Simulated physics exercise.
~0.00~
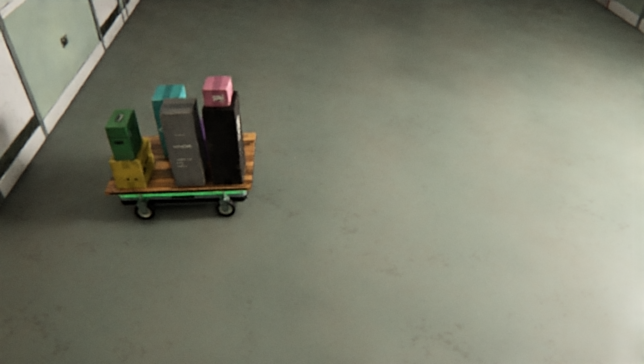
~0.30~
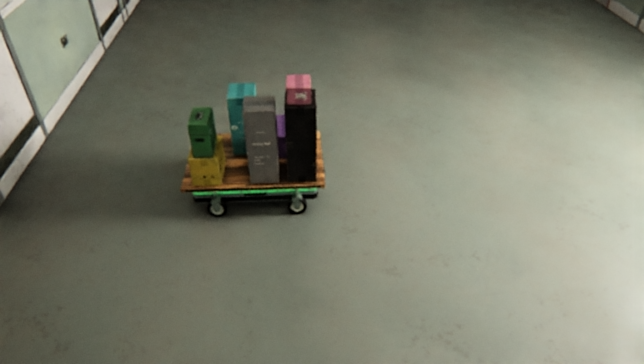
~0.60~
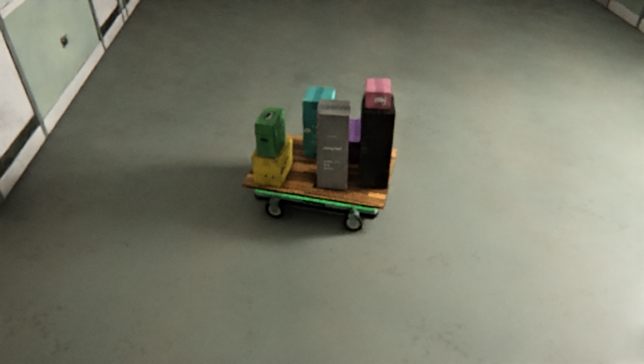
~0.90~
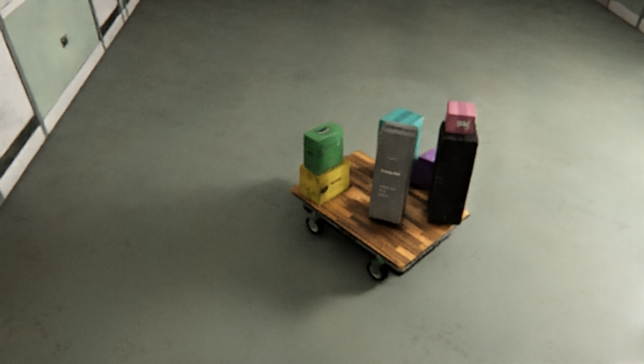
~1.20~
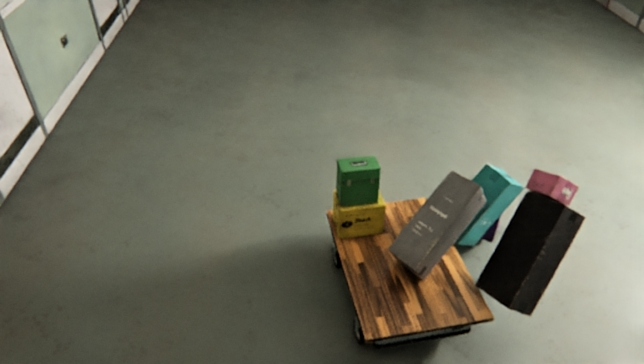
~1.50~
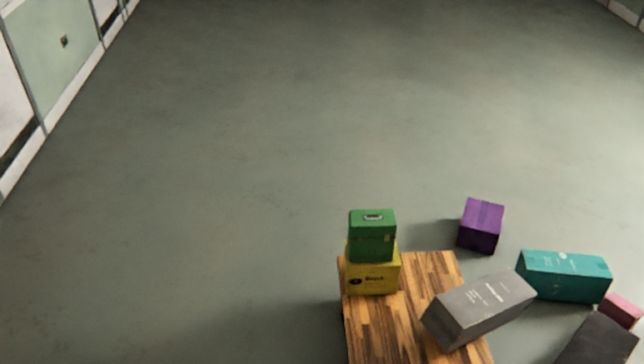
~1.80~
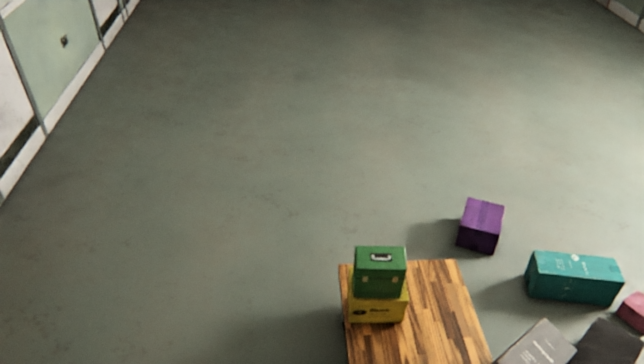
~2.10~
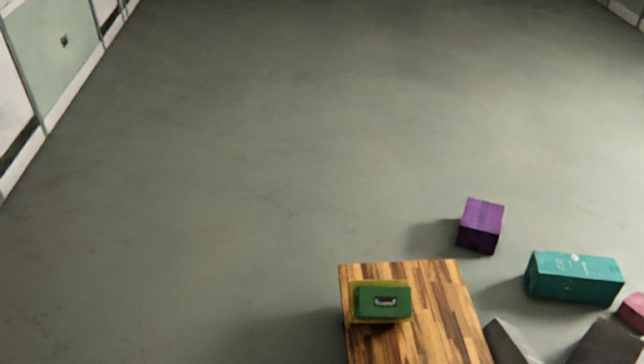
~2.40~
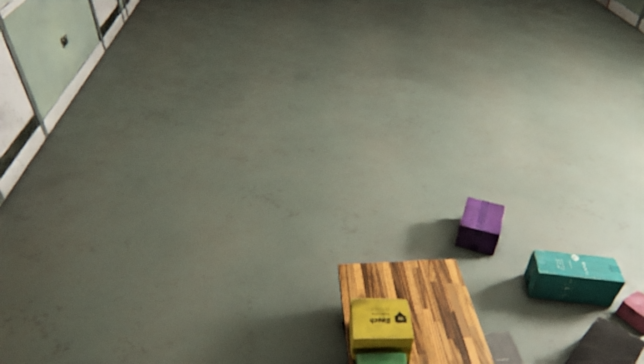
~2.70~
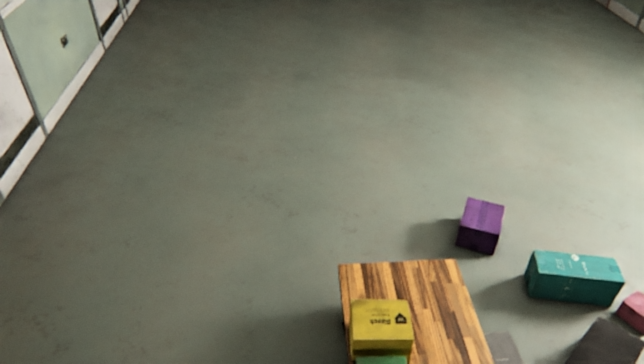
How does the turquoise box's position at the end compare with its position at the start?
At the start the turquoise box stands upright on the cart. At the end it lies on its side on the floor.
